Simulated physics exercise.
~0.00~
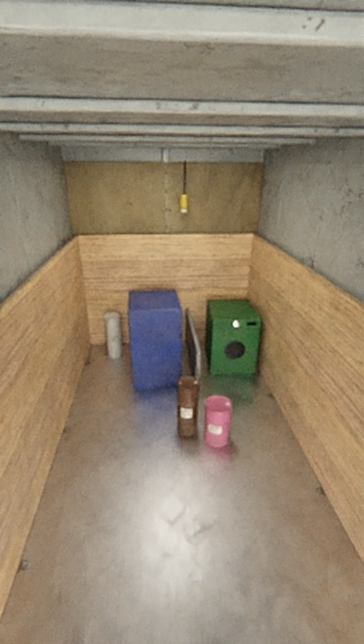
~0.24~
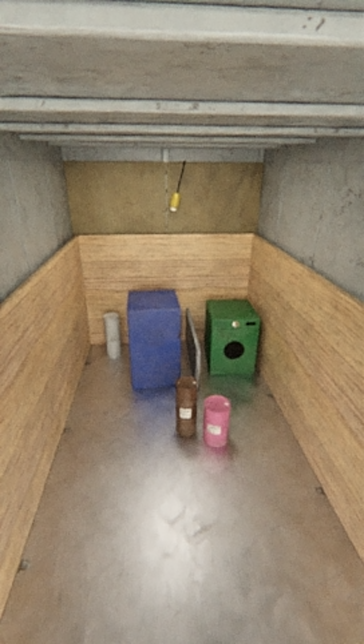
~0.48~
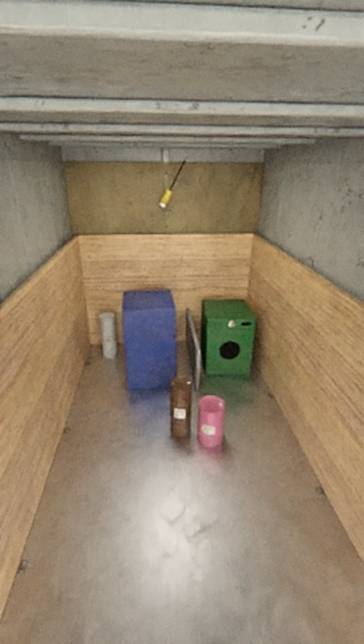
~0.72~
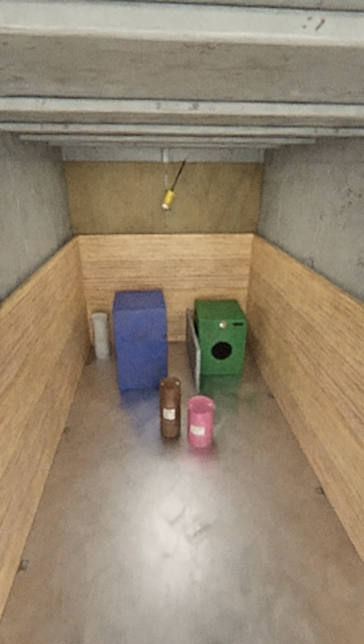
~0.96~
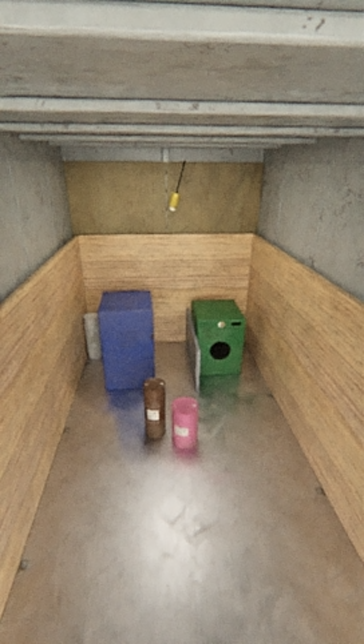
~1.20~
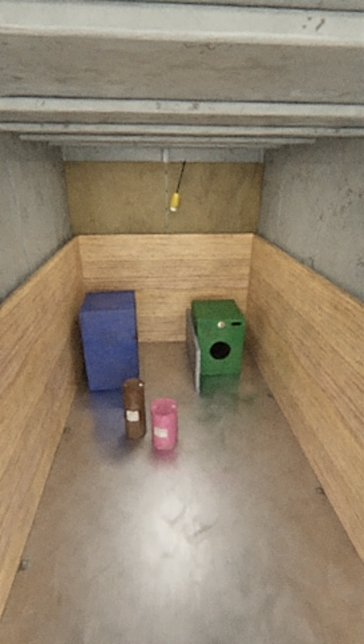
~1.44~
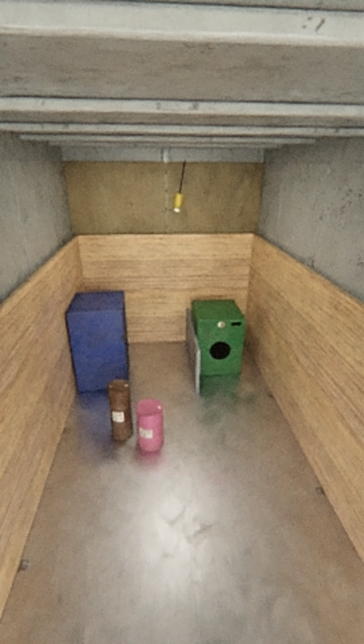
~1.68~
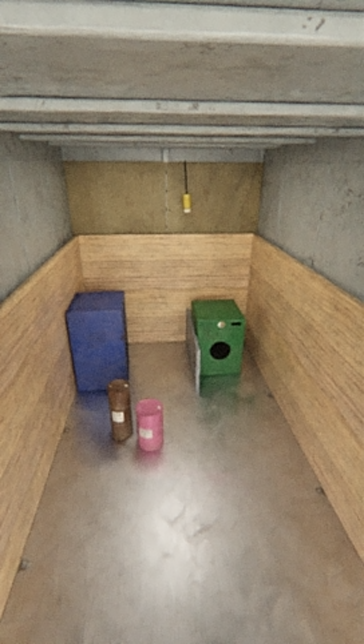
In the video, a lamp swings in a wood-lined van bay as a blue appliance and brown, pink and pale canisters slide left, while a green appliance shifts slightly. All visible items end upright, the blue appliance by the left wall, the pale canister out of view.
